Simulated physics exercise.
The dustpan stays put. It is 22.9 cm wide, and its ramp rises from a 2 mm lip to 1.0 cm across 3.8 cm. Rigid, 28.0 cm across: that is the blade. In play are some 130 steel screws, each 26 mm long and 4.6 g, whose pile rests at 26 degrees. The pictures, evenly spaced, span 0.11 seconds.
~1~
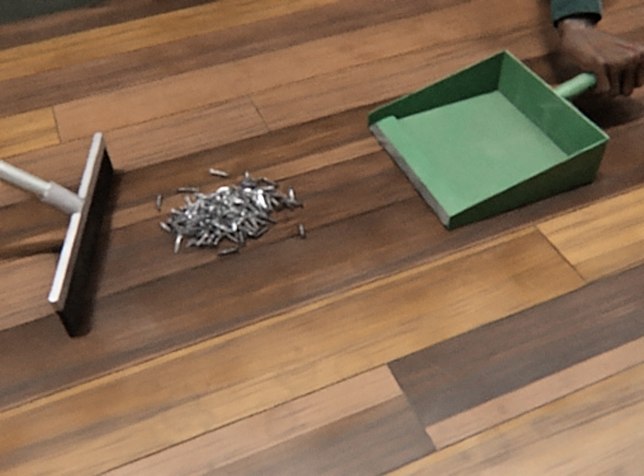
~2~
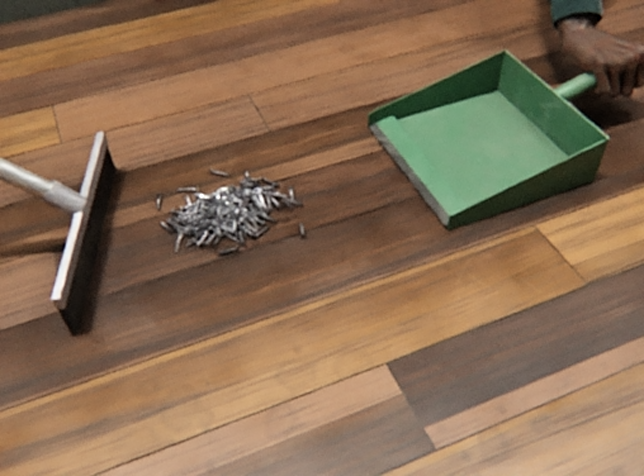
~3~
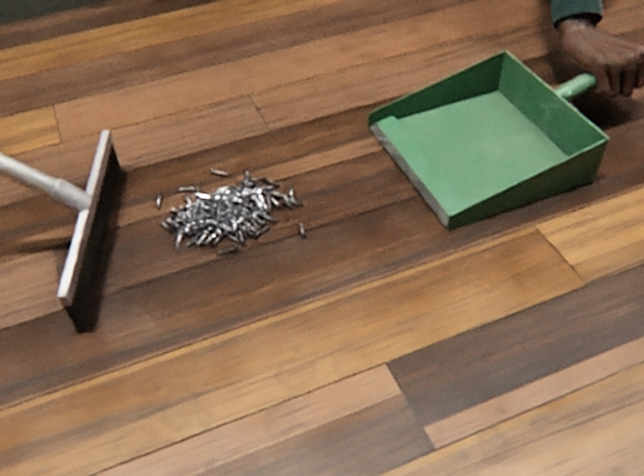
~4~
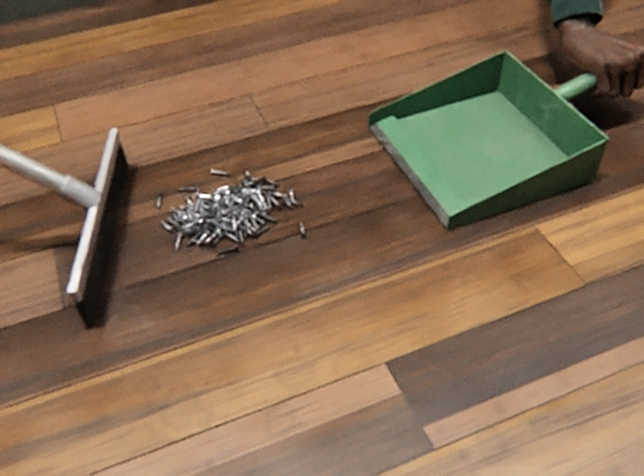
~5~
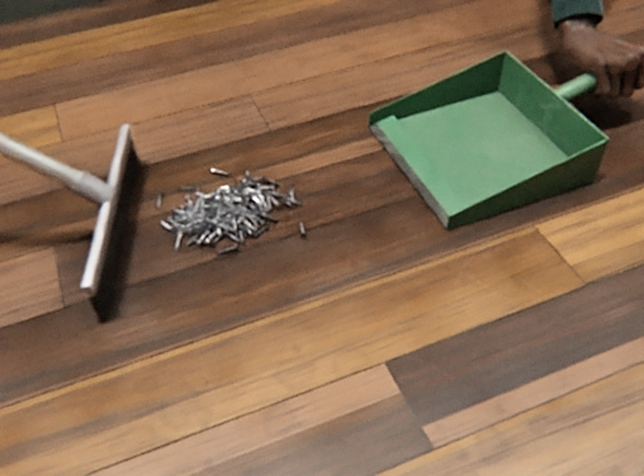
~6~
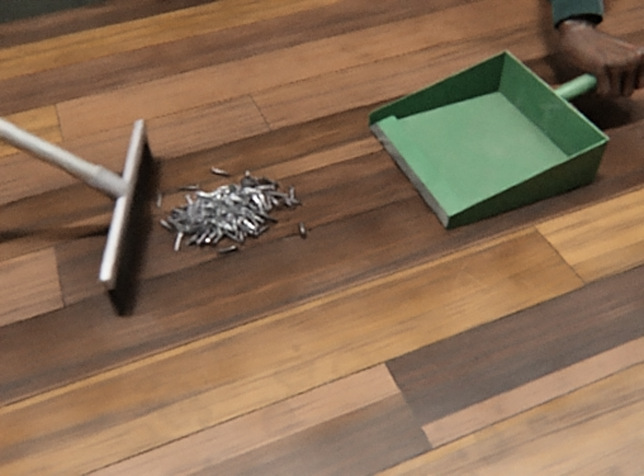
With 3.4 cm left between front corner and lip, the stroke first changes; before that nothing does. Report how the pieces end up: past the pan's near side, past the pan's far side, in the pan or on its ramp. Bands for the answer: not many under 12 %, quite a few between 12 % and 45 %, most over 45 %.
Near side: Not many; far side: Not many; pan: Not many.
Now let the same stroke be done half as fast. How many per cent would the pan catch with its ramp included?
It would be around 0 percent.
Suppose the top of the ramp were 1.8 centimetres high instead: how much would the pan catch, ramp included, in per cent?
About 5 %.
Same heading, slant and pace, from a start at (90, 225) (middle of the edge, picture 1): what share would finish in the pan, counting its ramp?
Estimate: Near 0 %.
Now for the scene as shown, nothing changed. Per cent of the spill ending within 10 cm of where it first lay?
That share is some 0 percent.
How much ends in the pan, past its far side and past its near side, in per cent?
Tally in %: Near side 5; far side 0; pan 10.
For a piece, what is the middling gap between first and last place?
Roughly 22 cm.
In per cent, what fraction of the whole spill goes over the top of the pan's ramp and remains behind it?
I'd put it near 0 per cent.
Then, 0.18 s after the last picture, middle of the blade 21 cm from the lip; 0 % over the lip, far side 0 %, near side 0 %.
Then, 0.29 s after the last picture, middle of the blade 12 cm from the lip; 0 % over the lip, far side 0 %, near side 0 %.
Then, 0.54 s after the last picture, middle of the blade 8 cm from the lip; 10 % over the lip, far side 0 %, near side 5 %.
In the end, near side 5 %, far side 0 %, pan 10 %, in front of the lip or behind the blade 85 %.
